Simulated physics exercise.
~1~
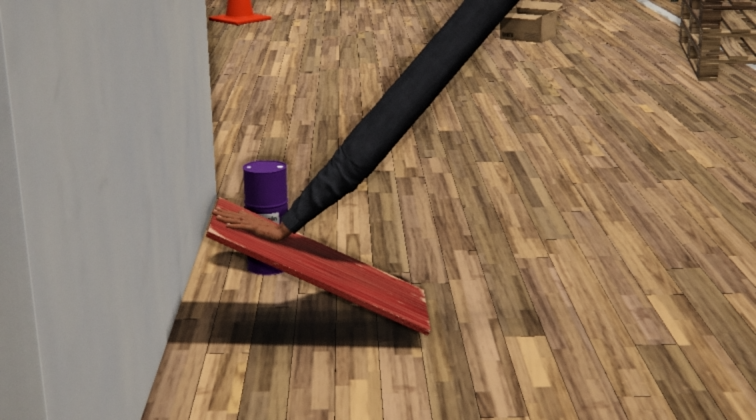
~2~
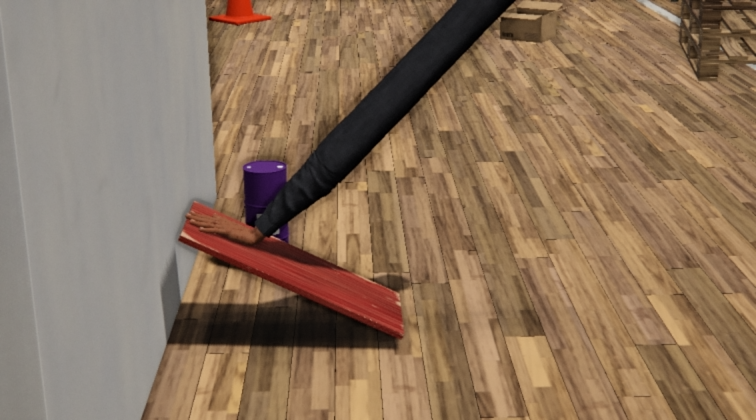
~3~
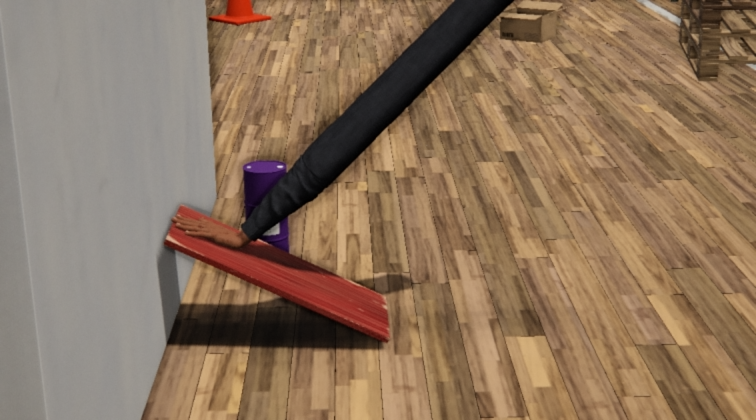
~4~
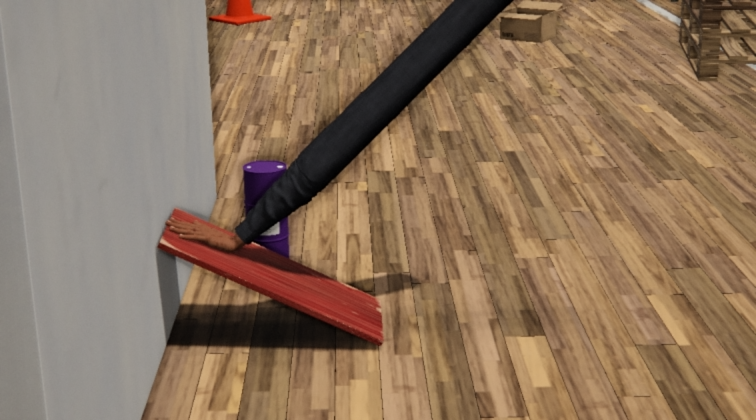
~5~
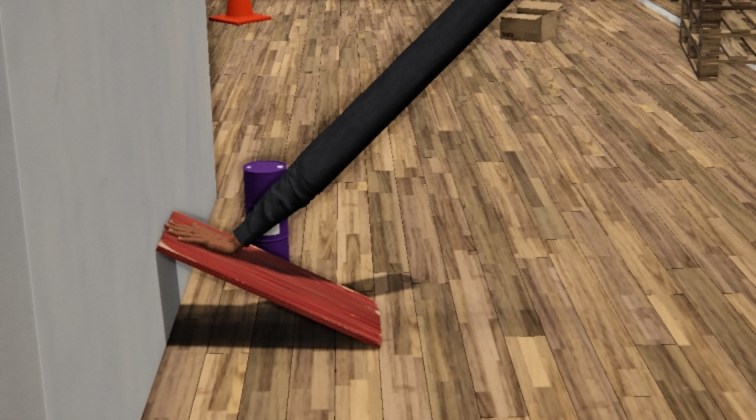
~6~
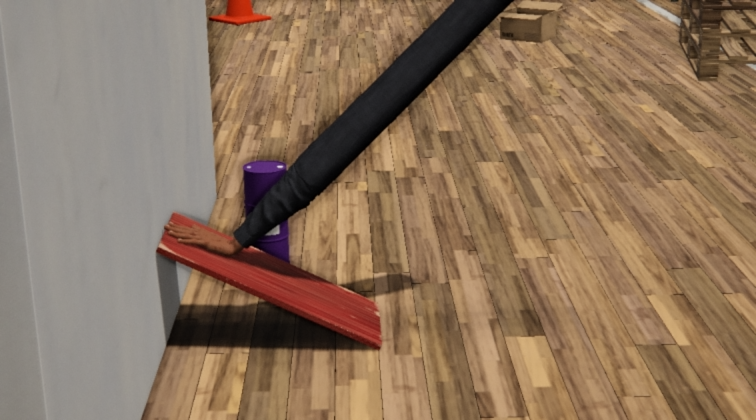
A dark-sleeved arm moved a red board a short way left in front of a purple canister, toward the pale wall, then kept its hand on the slanted board with almost no movement.
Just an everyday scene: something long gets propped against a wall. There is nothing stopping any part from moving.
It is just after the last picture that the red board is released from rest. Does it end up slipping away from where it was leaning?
Yes, it slides away.
Then, 0.30 s after the last picture, red board leaning 16° more than when let go near (285, 307).
Then, 0.40 s after the last picture, red board leaning 28° more than when let go near (290, 323).
Then, 1.60 s after the last picture, red board leaning 27° more than when let go near (291, 328).
At rest, moved from the start, red board; purple canister in place. Seen from the same camera at the end, red board near (291, 328). The board gives way.
